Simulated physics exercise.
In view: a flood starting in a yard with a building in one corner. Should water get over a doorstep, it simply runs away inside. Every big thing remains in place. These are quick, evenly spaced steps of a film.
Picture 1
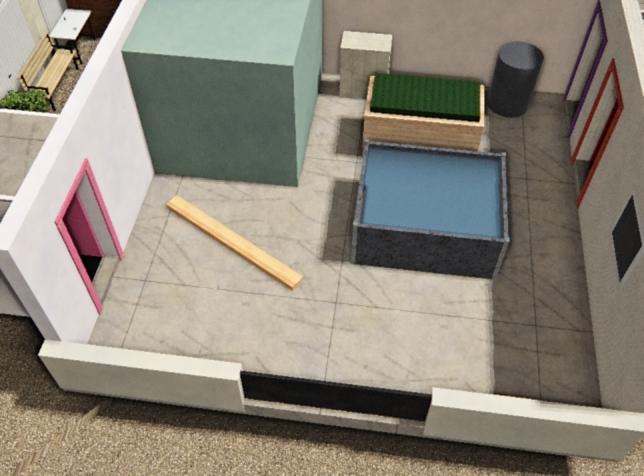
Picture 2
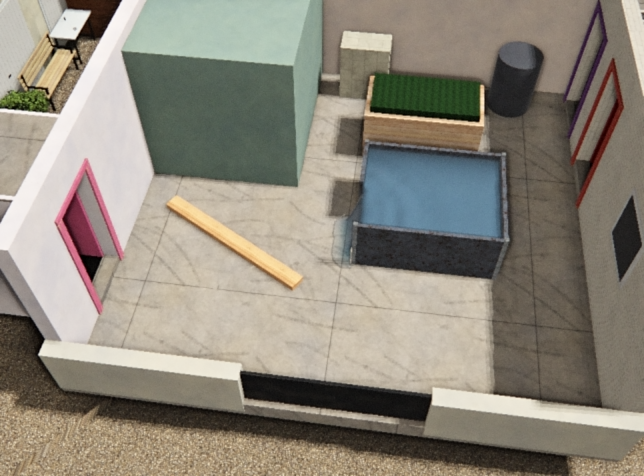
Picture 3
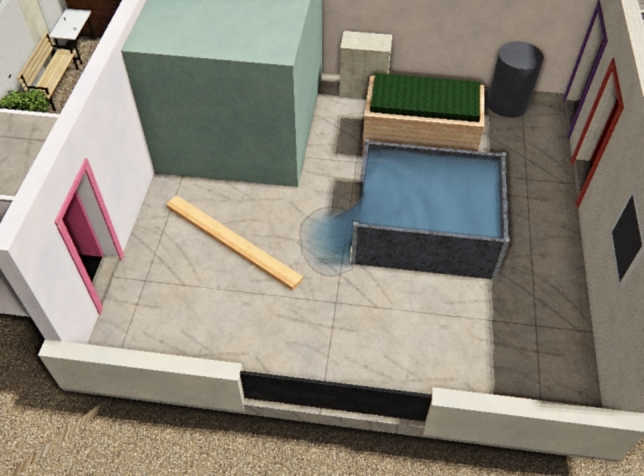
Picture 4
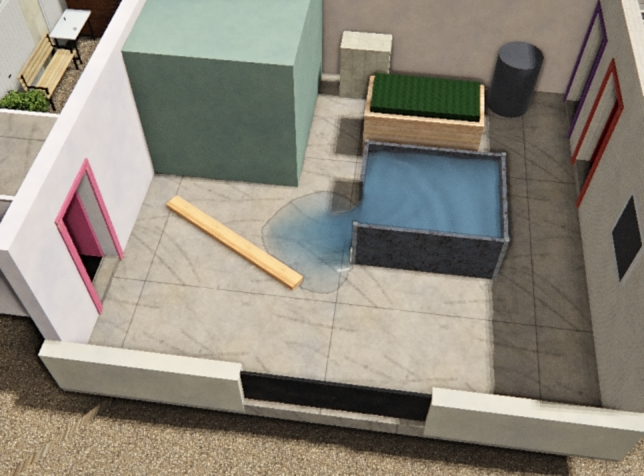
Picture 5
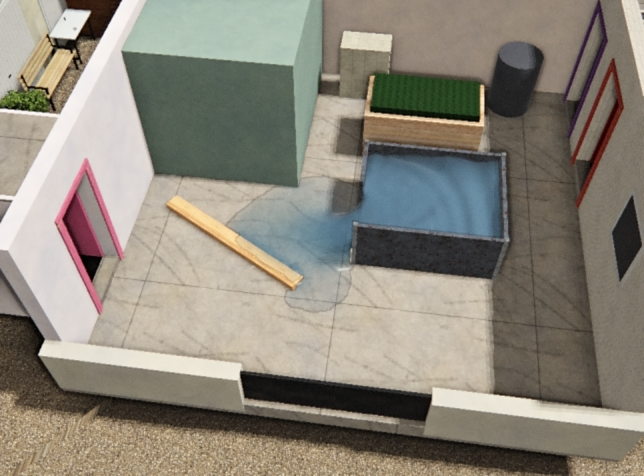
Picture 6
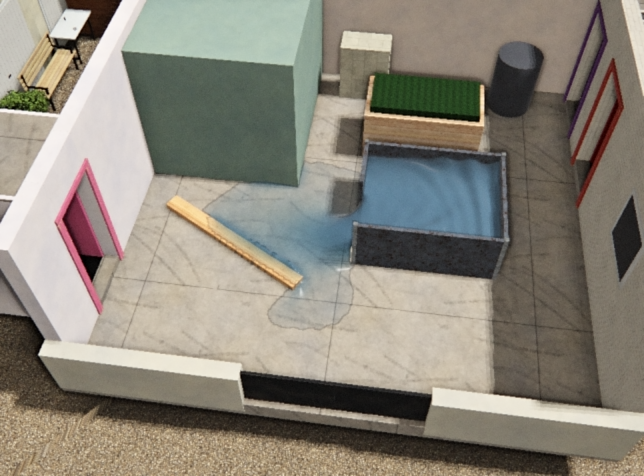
To begin with, blue water sits still in a dark-walled tank in a walled yard, near a green block and a wooden plank. Water then pours from the tank's left side and spreads leftward across the paving. It reaches the plank, spreading along it and around its near end.
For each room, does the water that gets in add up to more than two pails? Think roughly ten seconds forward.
Purple door: Does not overshoot; pink door: Overshoots; red door: Does not overshoot.
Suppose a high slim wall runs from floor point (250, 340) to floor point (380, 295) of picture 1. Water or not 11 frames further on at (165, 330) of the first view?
There: Wet.
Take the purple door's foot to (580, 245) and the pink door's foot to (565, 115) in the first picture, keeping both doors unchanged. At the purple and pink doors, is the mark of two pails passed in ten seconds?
Result: Purple stays beneath the limit, and pink stays beneath the limit.
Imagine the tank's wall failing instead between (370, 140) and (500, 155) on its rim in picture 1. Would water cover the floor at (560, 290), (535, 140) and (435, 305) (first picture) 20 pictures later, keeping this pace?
In turn: Swamped, swamped, untouched.
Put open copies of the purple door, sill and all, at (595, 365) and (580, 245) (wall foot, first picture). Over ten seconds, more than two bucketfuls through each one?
The first door runs past the limit, while the second remains below the limit.
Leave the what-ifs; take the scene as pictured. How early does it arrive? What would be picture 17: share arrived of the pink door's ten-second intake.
Roughly 25 per cent.
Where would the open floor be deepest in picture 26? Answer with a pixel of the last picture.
Answer: (80, 367).
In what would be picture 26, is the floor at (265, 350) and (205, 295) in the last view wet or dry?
Submerged, then submerged.
A moment on, water covers 30 % of the floor; the purple door not reached, the pink door not reached, the red door not reached.
Next, water covers 40 % of the floor; the purple door not reached, the pink door under two buckets in, the red door not reached.
Then, water covers 40 % of the floor; the purple door not reached, the pink door over two buckets in, the red door not reached.
Later, water covers 70 % of the floor; the purple door not reached, the pink door far over two buckets in, the red door not reached.
In the end, water covers 95 % of the floor; the purple door wet at the sill, nothing in, the pink door far over two buckets in, the red door wet at the sill, nothing in.
